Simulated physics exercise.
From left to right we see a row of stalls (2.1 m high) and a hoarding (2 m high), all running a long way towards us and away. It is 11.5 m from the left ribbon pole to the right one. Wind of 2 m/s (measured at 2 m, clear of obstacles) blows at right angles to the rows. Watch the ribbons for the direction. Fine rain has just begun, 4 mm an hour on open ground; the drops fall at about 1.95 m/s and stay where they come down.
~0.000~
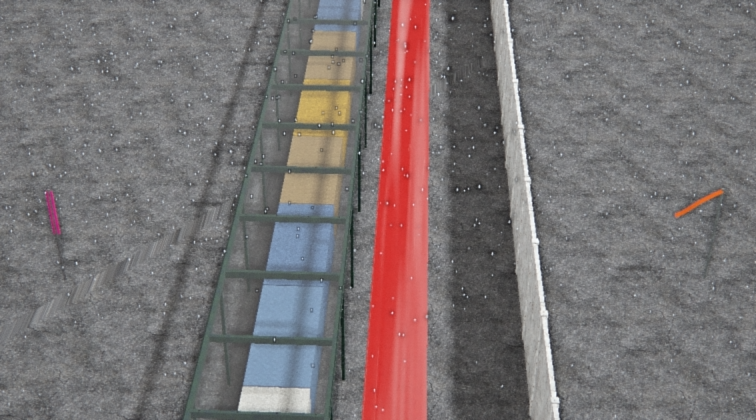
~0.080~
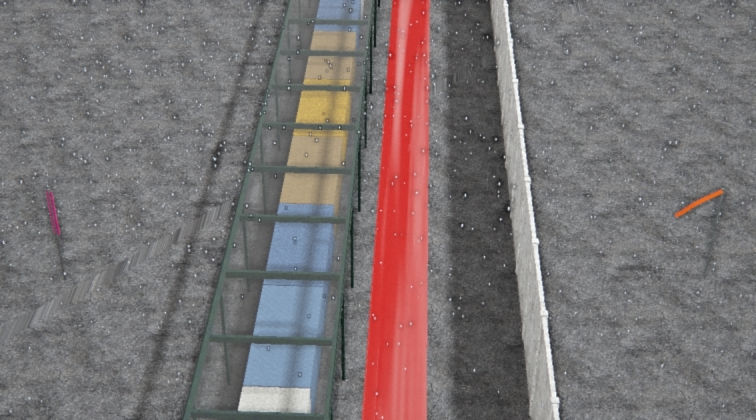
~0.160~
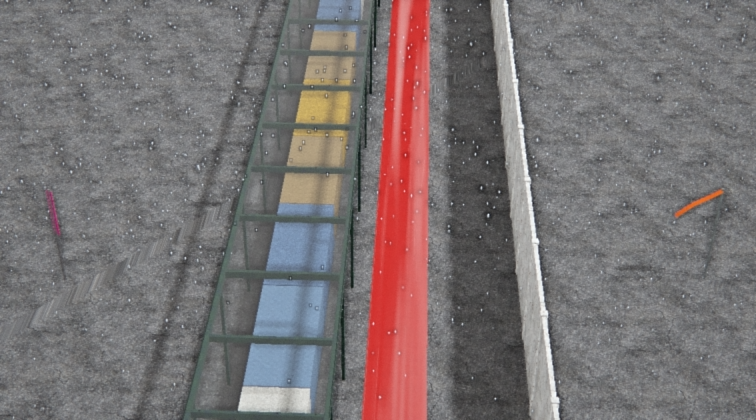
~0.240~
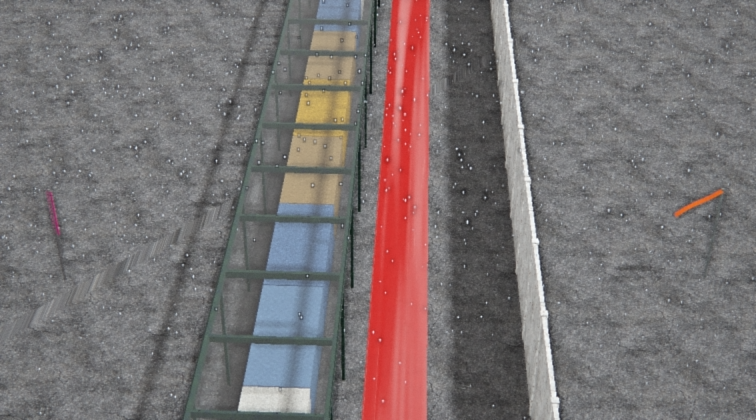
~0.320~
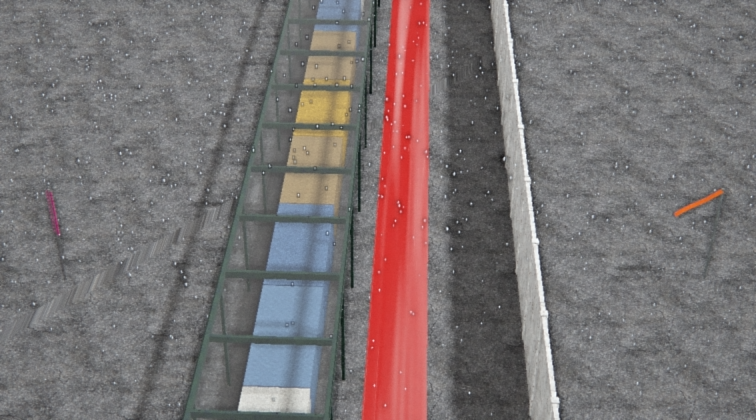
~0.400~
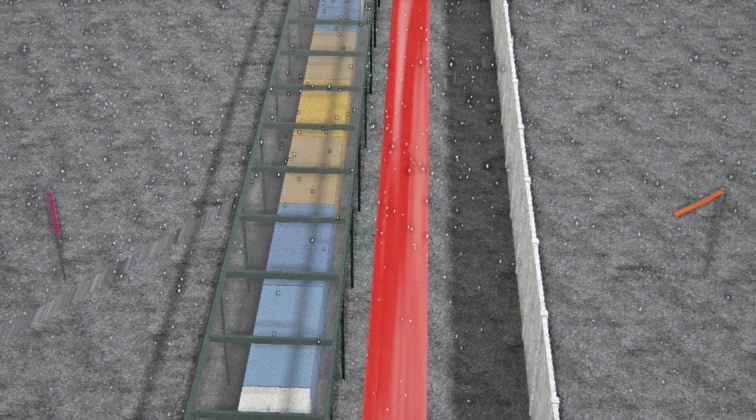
On grey ground, fine rain drifts past a row of stalls, a red strip and a hoarding.
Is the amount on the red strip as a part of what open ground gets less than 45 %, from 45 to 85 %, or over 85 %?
It gets more than 85 % of the open amount.
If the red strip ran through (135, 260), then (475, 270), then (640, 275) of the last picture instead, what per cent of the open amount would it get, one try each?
In turn about 90 %, 80 %, 100 %.
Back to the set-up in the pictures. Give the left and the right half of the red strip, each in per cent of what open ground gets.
Some 110 % on the left, 100 % on the right.
After 10 minutes open ground has 0.7 mm and the red strip 0.7 mm.
After 30 minutes open ground has 2.0 mm and the red strip 2.1 mm.
After 60 minutes open ground has 4.0 mm and the red strip 4.2 mm, so the red strip has 106 % of the open amount; the left half of it has 110 %, the right half 102 %.
